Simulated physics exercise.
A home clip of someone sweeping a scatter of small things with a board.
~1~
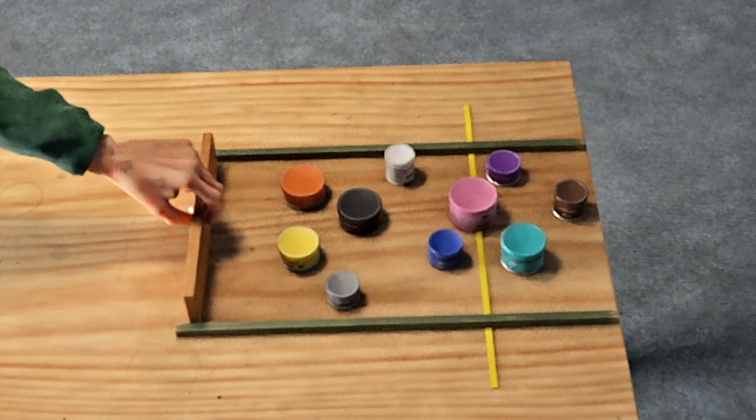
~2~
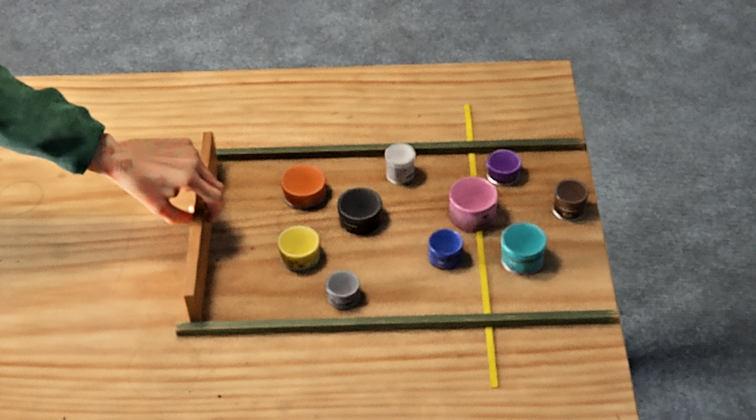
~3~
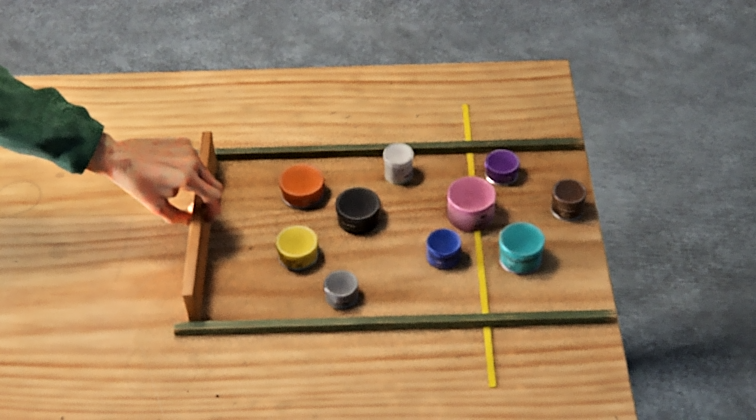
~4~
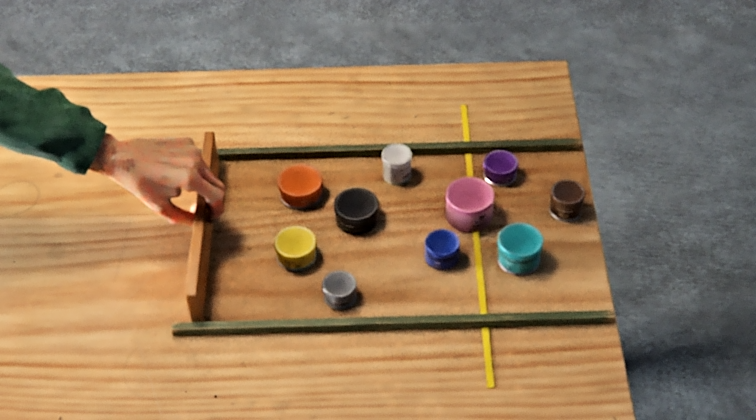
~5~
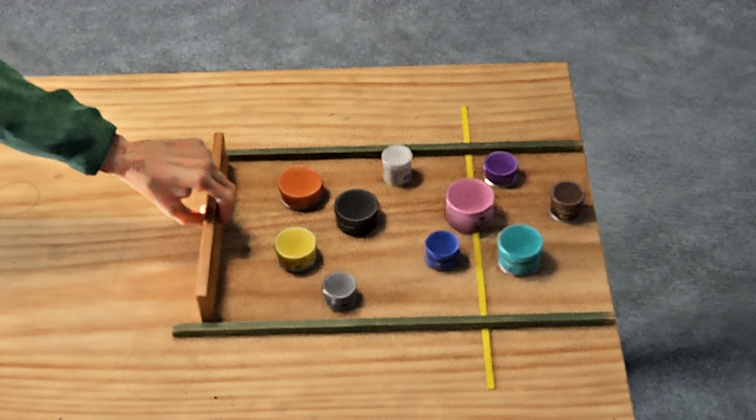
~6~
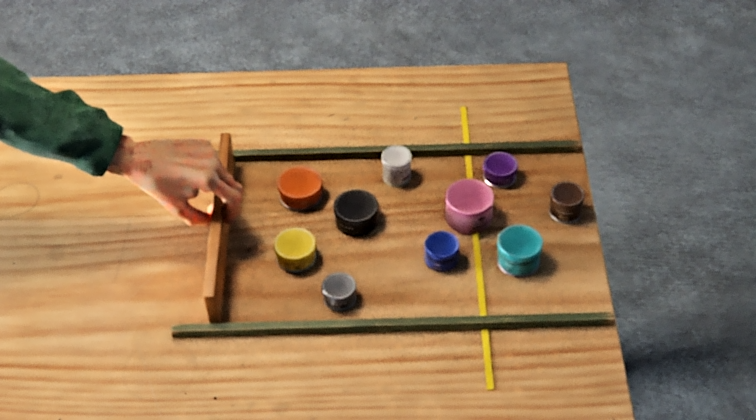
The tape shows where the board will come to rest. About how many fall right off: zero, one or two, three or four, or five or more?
The number that fall off is zero.
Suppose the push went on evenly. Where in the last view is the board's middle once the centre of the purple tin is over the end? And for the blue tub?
At (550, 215) for the purple tin; at (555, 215) for the blue tub.
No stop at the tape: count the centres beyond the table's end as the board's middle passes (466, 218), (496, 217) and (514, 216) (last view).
The counts: 0, 1 and 1.
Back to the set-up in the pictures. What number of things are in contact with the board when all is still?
5 of them.
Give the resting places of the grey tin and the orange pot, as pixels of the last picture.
The grey tin at (498, 288), the orange pot at (493, 186).
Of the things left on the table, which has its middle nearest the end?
It is the brown tin.
Early on, none off yet; brown tin at rest near (566, 203); turquoise pot at rest near (519, 251); purple tin at rest near (500, 170).
A while later, none off yet; brown tin at rest near (566, 203); turquoise pot moving near (530, 251); purple tin at rest near (500, 170).
Finally, the number that fall off is zero.
